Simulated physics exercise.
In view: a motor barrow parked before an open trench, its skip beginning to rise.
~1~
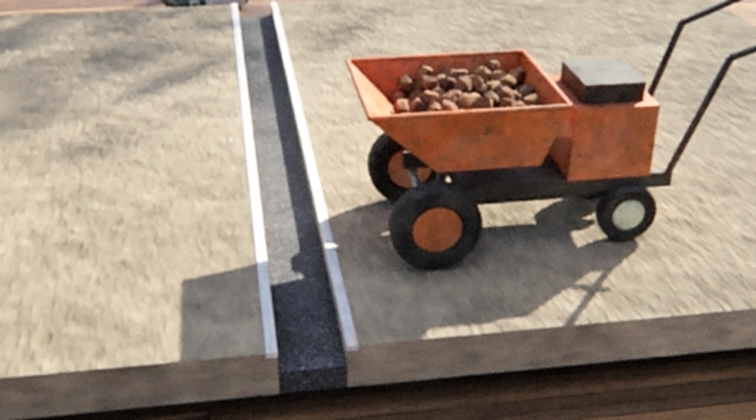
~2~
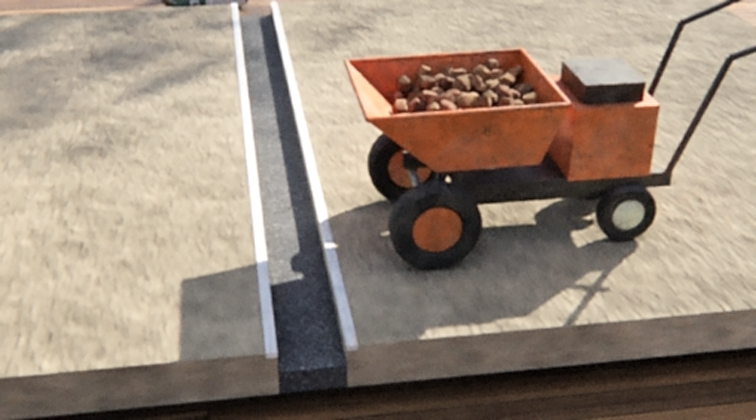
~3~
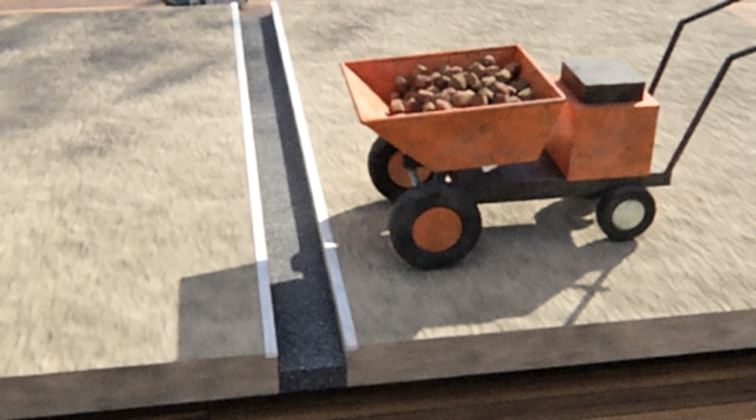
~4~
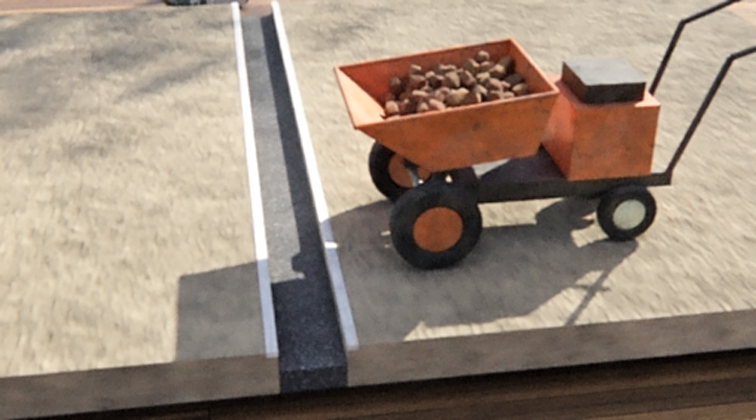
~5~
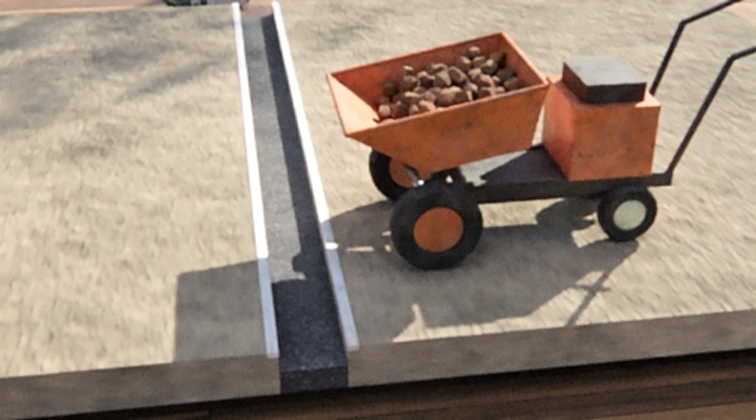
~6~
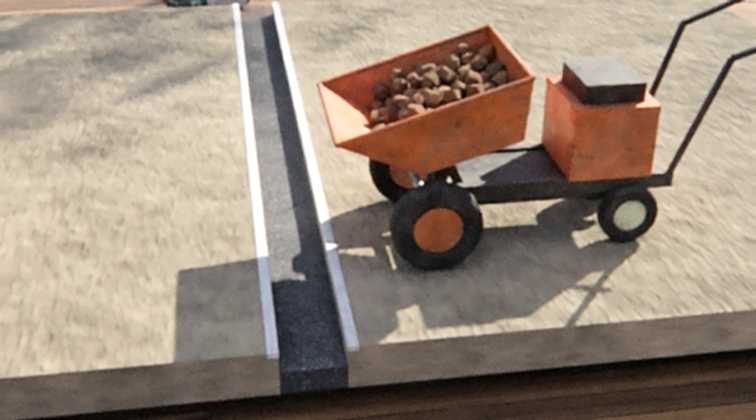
In the video, an orange motor barrow loaded with brown clods stands to the right of a narrow, pale-edged trench, and its skip gradually tilts toward the left, its rear rising while the wheels stay in place.
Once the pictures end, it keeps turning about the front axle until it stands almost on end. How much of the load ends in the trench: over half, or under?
It catches less than half.
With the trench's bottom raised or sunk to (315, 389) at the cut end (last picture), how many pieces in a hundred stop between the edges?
Close to 50 per cent.
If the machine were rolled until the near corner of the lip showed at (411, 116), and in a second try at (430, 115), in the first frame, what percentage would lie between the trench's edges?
In turn 50 and 50 in a hundred.
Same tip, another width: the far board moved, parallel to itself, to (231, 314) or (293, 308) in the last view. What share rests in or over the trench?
Roughly 50 per cent, and 0 per cent.
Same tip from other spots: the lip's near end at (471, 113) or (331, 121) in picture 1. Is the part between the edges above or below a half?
In turn: The smaller part; below a half.
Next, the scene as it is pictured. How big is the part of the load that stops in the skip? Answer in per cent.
Close to 40 per cent.
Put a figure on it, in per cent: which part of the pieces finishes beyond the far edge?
Some 35 per cent.
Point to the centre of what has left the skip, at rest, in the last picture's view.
Near (255, 235).
Shortly afterwards, skip tipped steeply; the whole lot in the skip.
Next, skip tipped right over; the bulk in the skip; near a quarter in or heaped over the trench; a little beyond it.
Some moments later, skip tipped right over; near half in the skip; near a quarter in or heaped over the trench; near a third beyond it.
In the end, skip tipped right over; near half in the skip; near a quarter in or heaped over the trench; near a third beyond it.
